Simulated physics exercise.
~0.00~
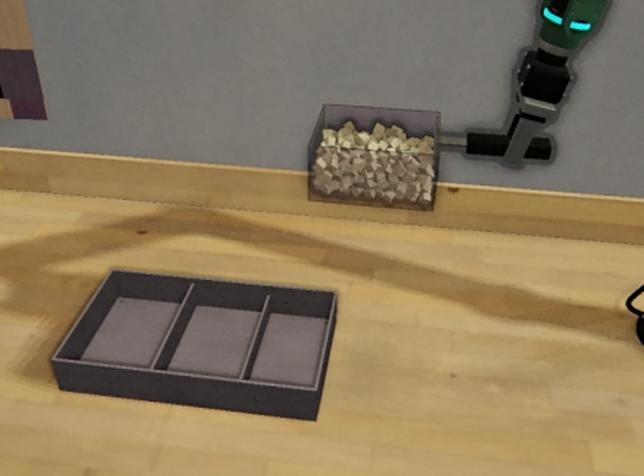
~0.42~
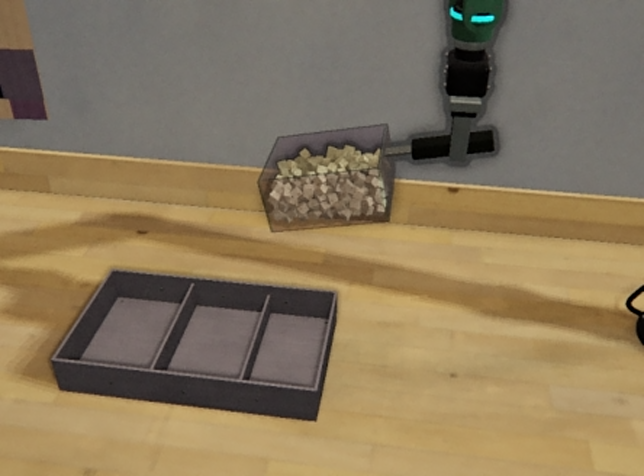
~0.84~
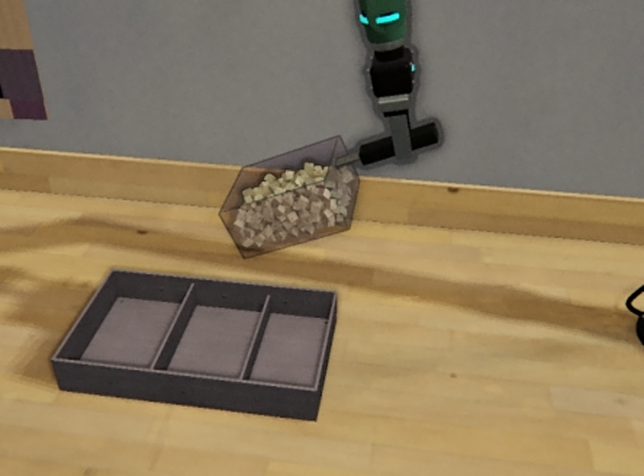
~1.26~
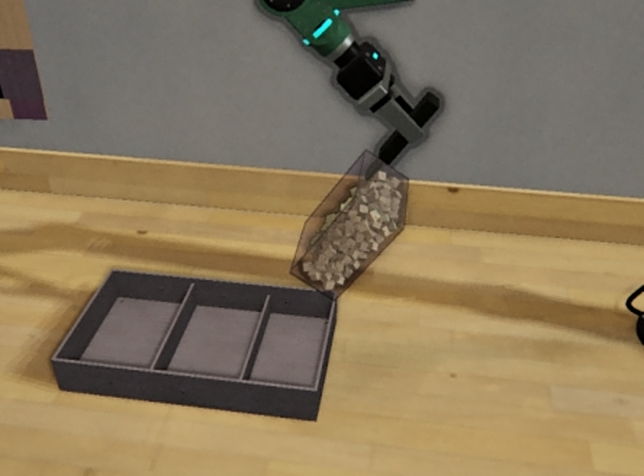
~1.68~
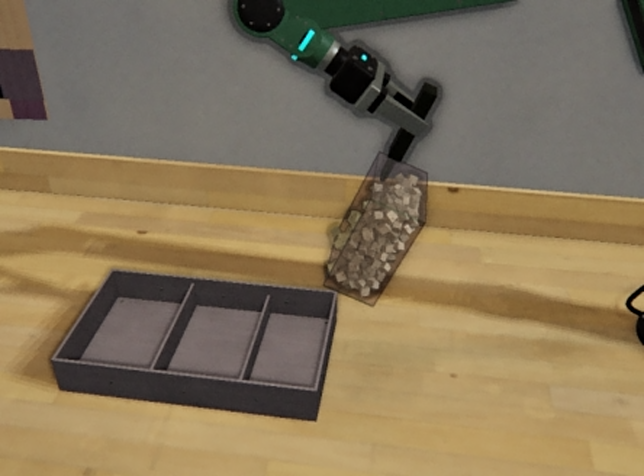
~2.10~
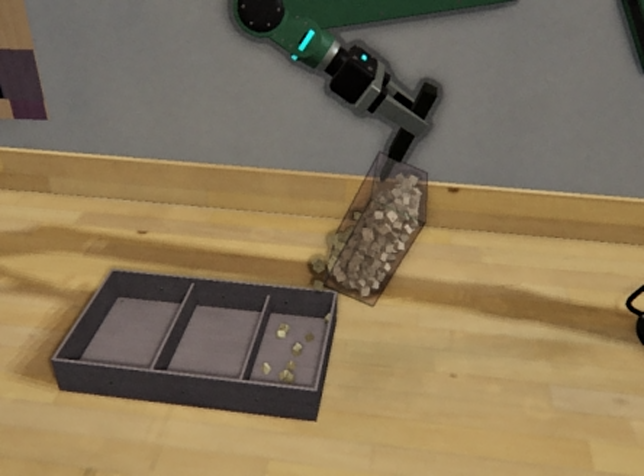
A green and black robot arm grips a clear box of pale, chunky cubes against a grey wall at the upper right, seen from slightly above. Below, on a light wooden surface, a dark grey crate with three compartments sits at the lower left. The arm carries the box left and down, tipping it gradually. It then swings the box back to the right, tilting it steeply beside the crate's right end. A few pieces spill out and scatter in the right compartment, while most remain in the steeply tilted box and the other two compartments stay empty.
